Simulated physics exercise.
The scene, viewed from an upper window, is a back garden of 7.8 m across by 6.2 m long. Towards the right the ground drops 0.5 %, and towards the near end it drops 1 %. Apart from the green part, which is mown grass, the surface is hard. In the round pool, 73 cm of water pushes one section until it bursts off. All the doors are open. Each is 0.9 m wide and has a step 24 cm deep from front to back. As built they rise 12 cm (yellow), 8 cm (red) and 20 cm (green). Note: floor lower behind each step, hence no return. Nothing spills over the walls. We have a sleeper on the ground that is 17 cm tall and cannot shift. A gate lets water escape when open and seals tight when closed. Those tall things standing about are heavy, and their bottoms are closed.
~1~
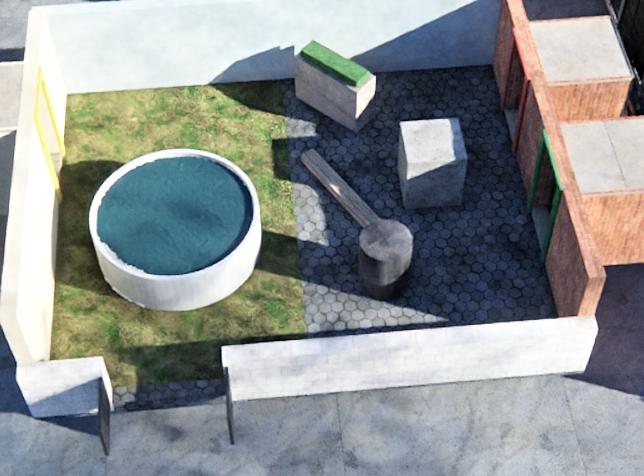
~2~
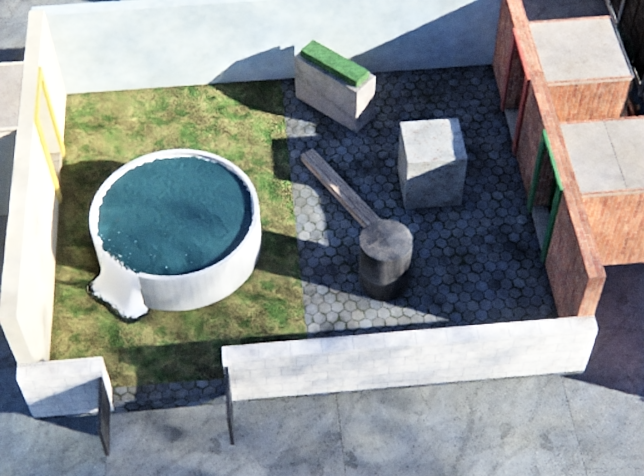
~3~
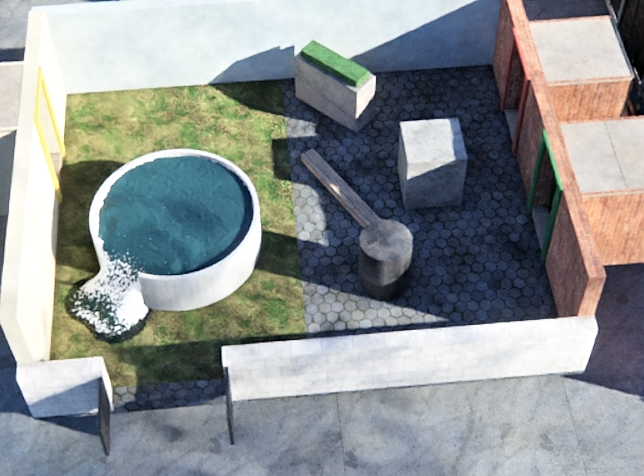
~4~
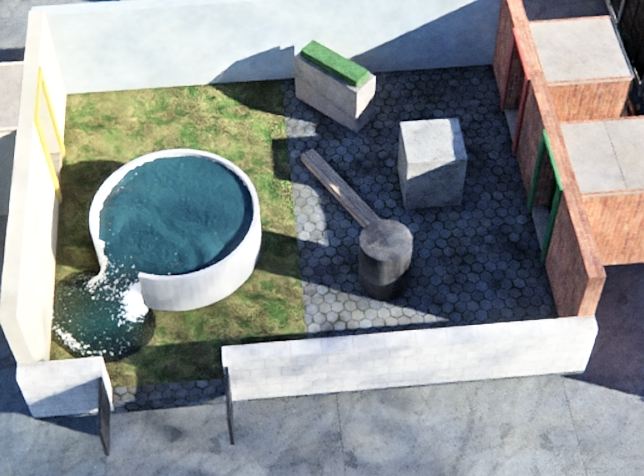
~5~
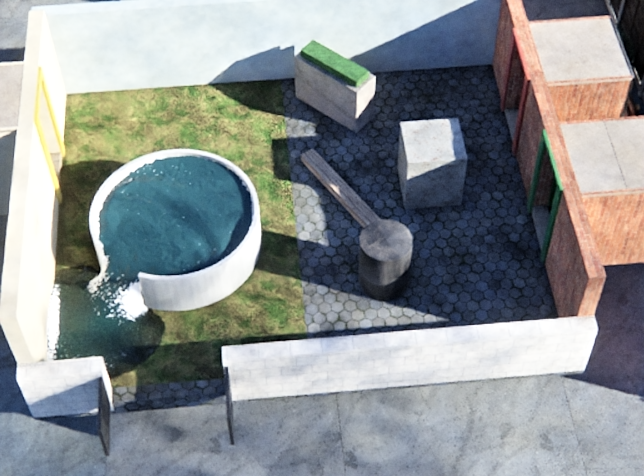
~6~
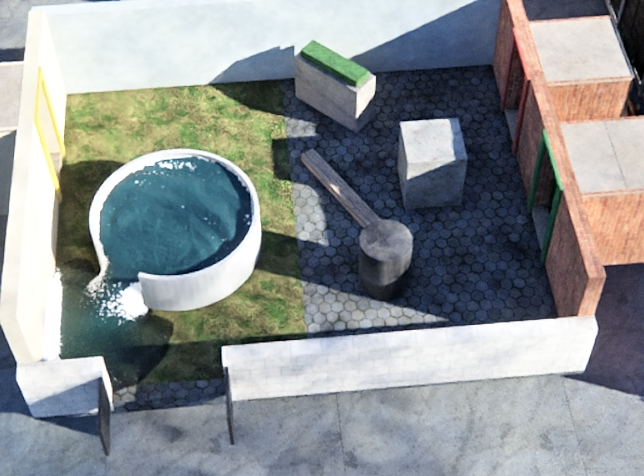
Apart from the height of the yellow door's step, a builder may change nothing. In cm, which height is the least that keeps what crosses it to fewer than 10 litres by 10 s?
A height of about 5.5 cm would just do it.
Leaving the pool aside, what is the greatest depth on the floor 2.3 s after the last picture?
38 cm.
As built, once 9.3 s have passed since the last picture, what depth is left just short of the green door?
Depth: Near 5.0 cm.
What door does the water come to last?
Last door: Red.
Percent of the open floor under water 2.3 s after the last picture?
Approximately 25 %.
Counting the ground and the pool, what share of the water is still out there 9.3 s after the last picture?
I'd say near 70 per cent is still there.
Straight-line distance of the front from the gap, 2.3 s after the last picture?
Roughly 3.6 m.
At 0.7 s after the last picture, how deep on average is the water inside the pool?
Average depth: Approx. 55 cm.
Then, 0.7 s after the last picture water covers 10 % of the floor, deepest (60 cm) near (49, 382); it has not reached the yellow door.
Then, 2.3 s after the last picture water covers 25 % of the floor, deepest (38 cm) near (48, 392); 7 cm at the yellow door, 0 litres in over its 12 cm step.
Then, 9.3 s after the last picture water covers 80 % of the floor, deepest (16 cm) near (48, 392); 6 cm at the yellow door, 0 litres in over its 12 cm step.
At the yellow door as built, the water peaked near 9 cm, 3.3 s after the last picture.
Run again over the same 10 s with other heights there, 13 litres in over 5 cm, 6 litres over 6 cm. The limit of 10 litres is kept from about 5.5 cm up.
